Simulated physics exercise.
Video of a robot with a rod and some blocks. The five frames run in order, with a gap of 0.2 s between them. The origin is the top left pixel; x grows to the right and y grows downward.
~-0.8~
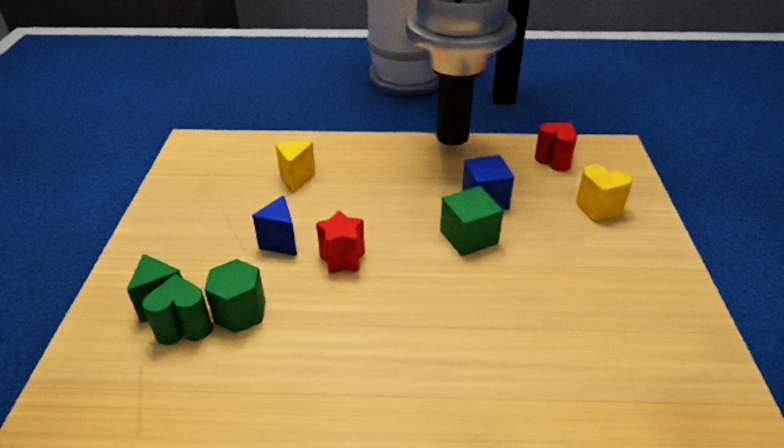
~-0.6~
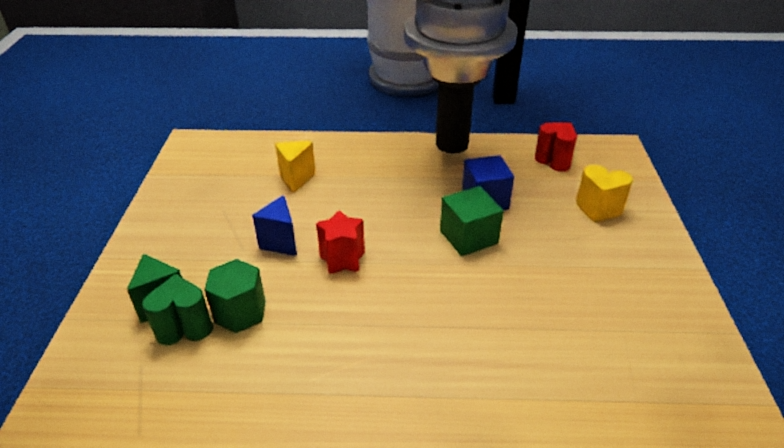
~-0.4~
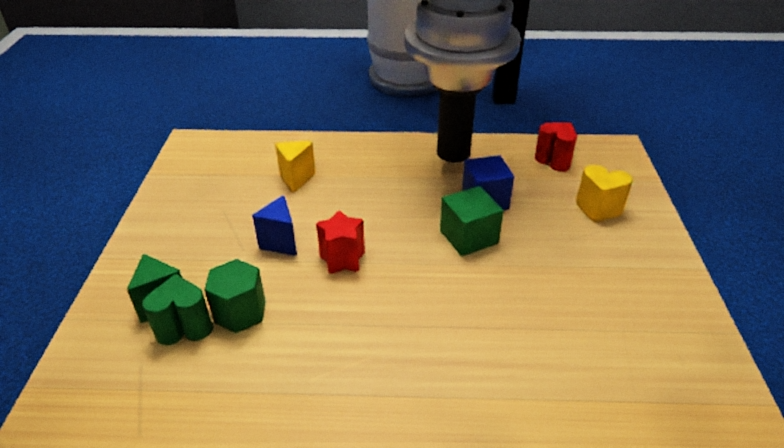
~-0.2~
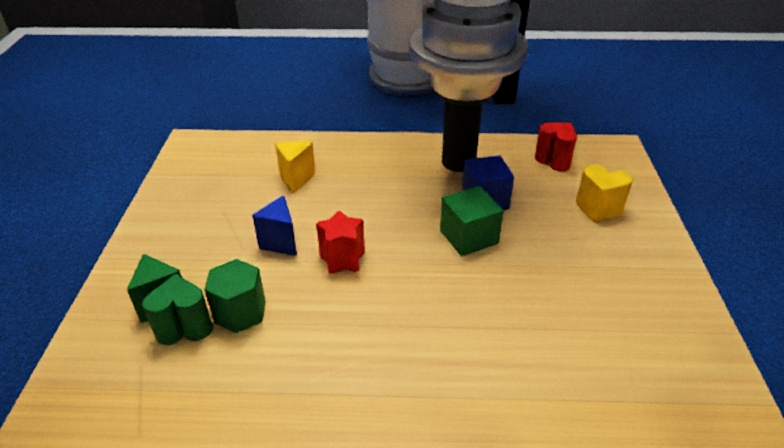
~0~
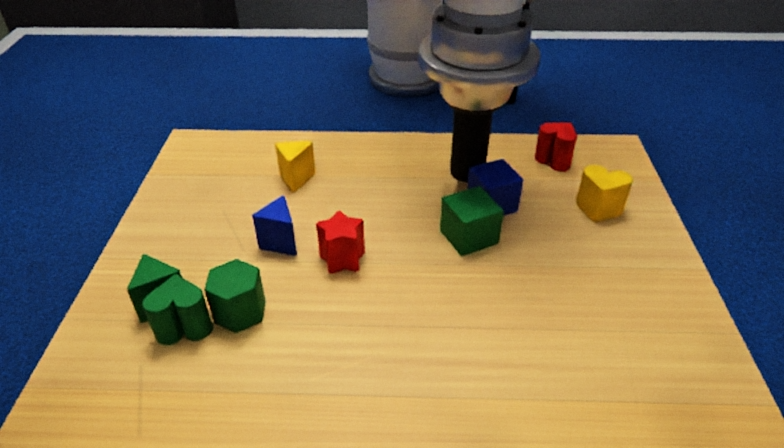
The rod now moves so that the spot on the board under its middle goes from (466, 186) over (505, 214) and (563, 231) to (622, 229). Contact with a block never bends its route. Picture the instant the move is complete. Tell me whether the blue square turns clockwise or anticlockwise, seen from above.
The twist is clockwise.
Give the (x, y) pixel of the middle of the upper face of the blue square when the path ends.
Top centre: (612, 226).
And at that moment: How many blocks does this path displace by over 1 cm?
Count: Two.
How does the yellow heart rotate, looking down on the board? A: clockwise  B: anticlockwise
Answer: B.
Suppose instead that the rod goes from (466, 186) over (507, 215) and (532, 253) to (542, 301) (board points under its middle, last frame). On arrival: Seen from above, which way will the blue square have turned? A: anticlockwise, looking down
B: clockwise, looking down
The answer is A.
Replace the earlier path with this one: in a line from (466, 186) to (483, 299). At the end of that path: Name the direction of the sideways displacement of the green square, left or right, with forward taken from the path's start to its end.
Gets pushed right.
The first path, step by step. One third of the way, rod (508, 200); blue square (545, 199), turned 25° anticlockwise.
Two thirds of the way, rod (567, 216); blue square (602, 221).
At the end, rod (627, 214); green square still; blue square (612, 226), turned 20° clockwise; yellow heart (619, 173), turned 55° anticlockwise.
